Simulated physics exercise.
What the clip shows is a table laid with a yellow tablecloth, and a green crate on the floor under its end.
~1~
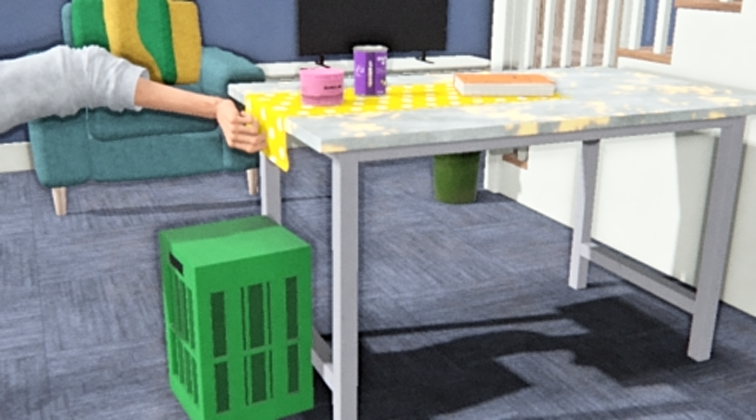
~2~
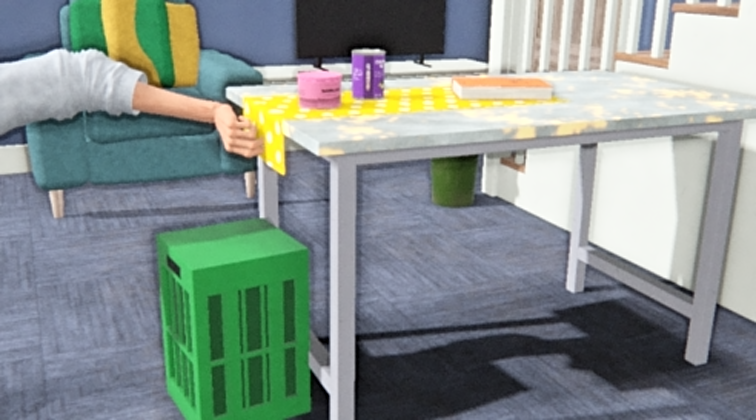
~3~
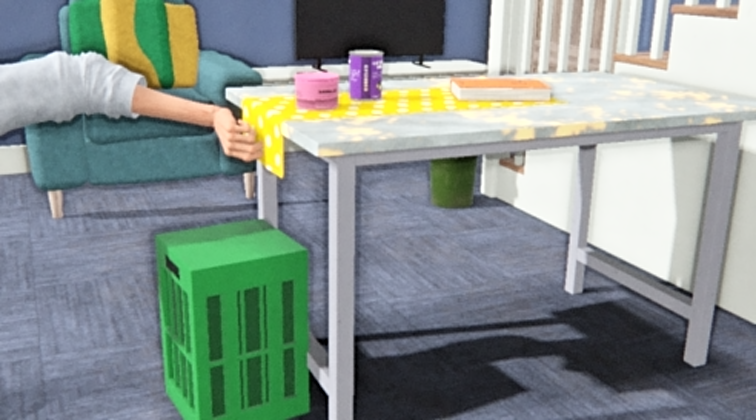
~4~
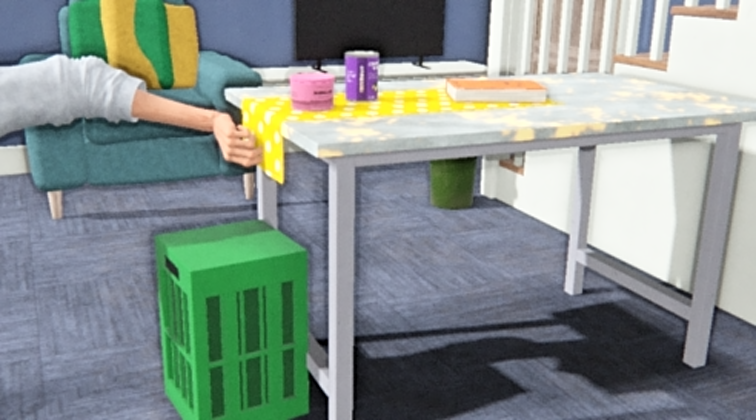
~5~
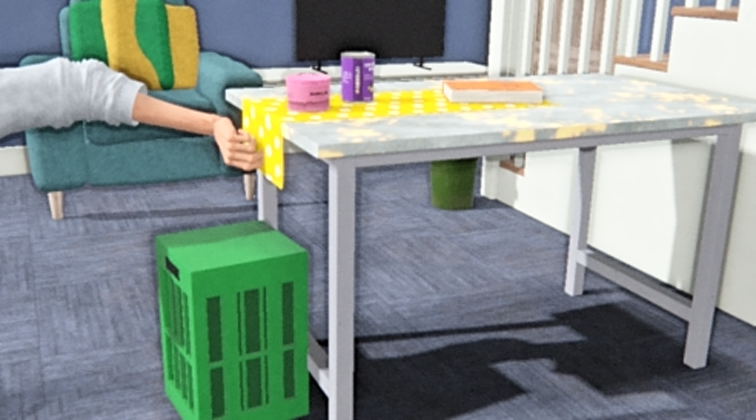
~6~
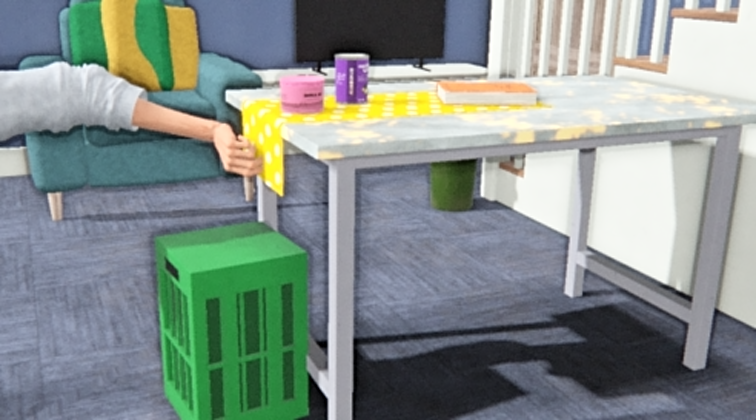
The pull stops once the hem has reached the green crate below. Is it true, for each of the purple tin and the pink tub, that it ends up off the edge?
Checked: For the purple tin false, for the pink tub true.
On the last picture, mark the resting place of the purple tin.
Centre of the object: (287, 82).
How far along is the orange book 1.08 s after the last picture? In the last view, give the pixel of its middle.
Centre at that time: Approx. (428, 97).
Then, 0.78 s on from there, hem on the crate; tin carried along near (291, 82); tub over the edge.
Then, 1.08 s on from there, hem on the crate; tin carried along near (287, 82); tub over the edge.
In the end, hem on the crate; tin carried along near (287, 82); tub over the edge. The purple tin stays on the table and the pink tub goes over the edge.
